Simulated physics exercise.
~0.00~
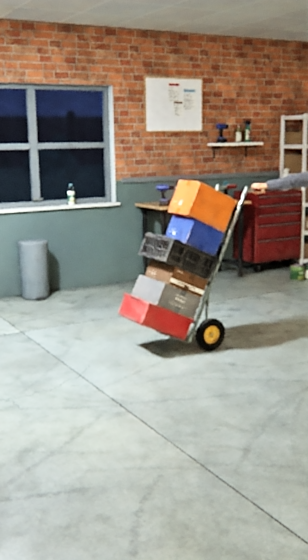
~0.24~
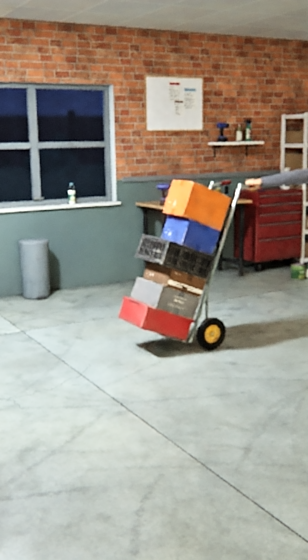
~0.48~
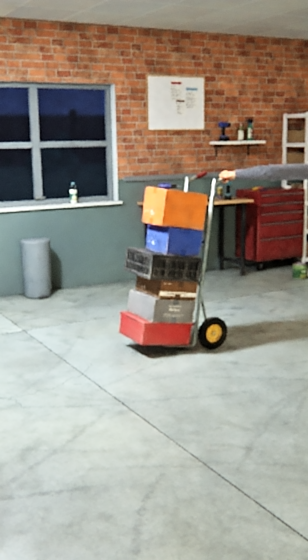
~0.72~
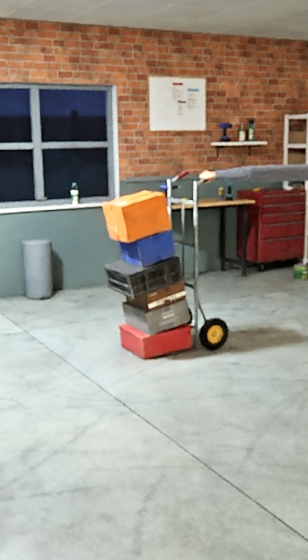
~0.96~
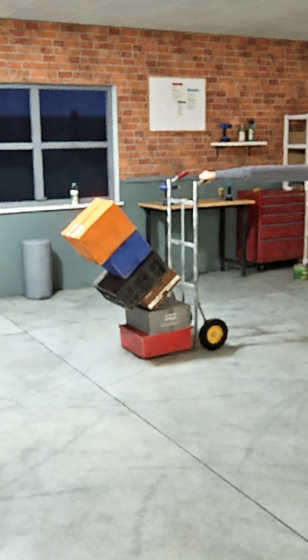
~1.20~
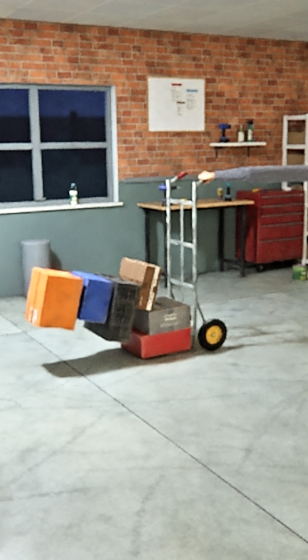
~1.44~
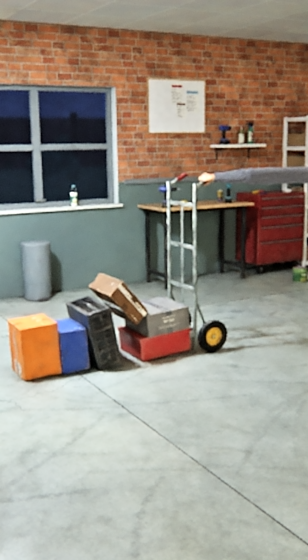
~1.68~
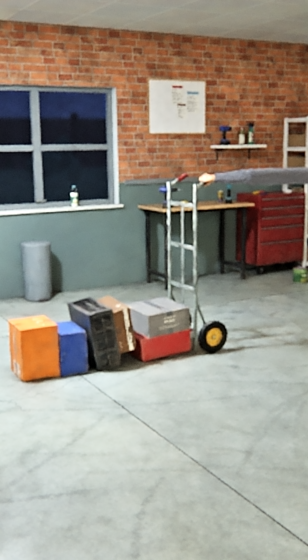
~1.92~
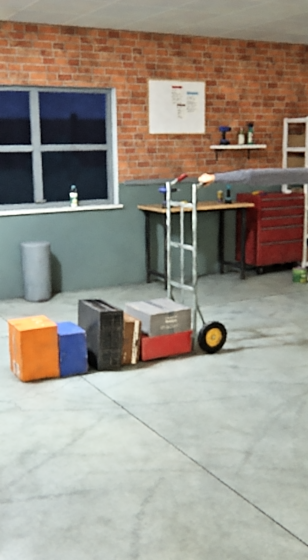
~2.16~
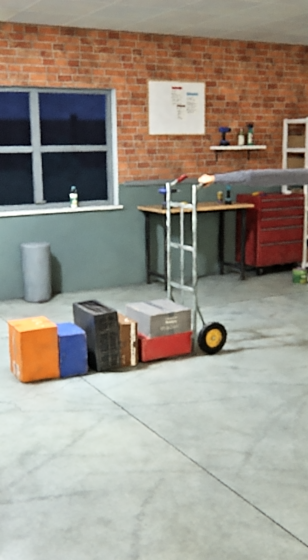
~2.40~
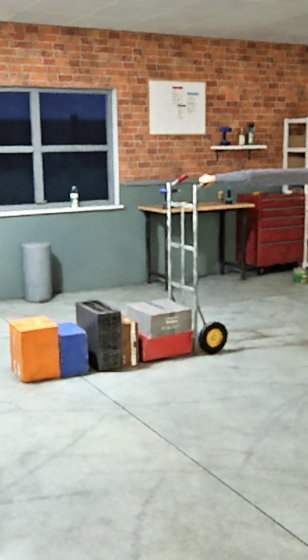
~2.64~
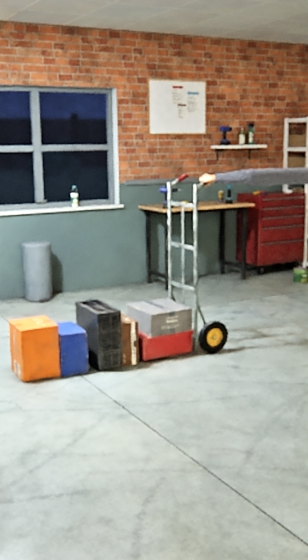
In a brick-walled workshop, a hand truck tips upright and four stacked boxes topple left.
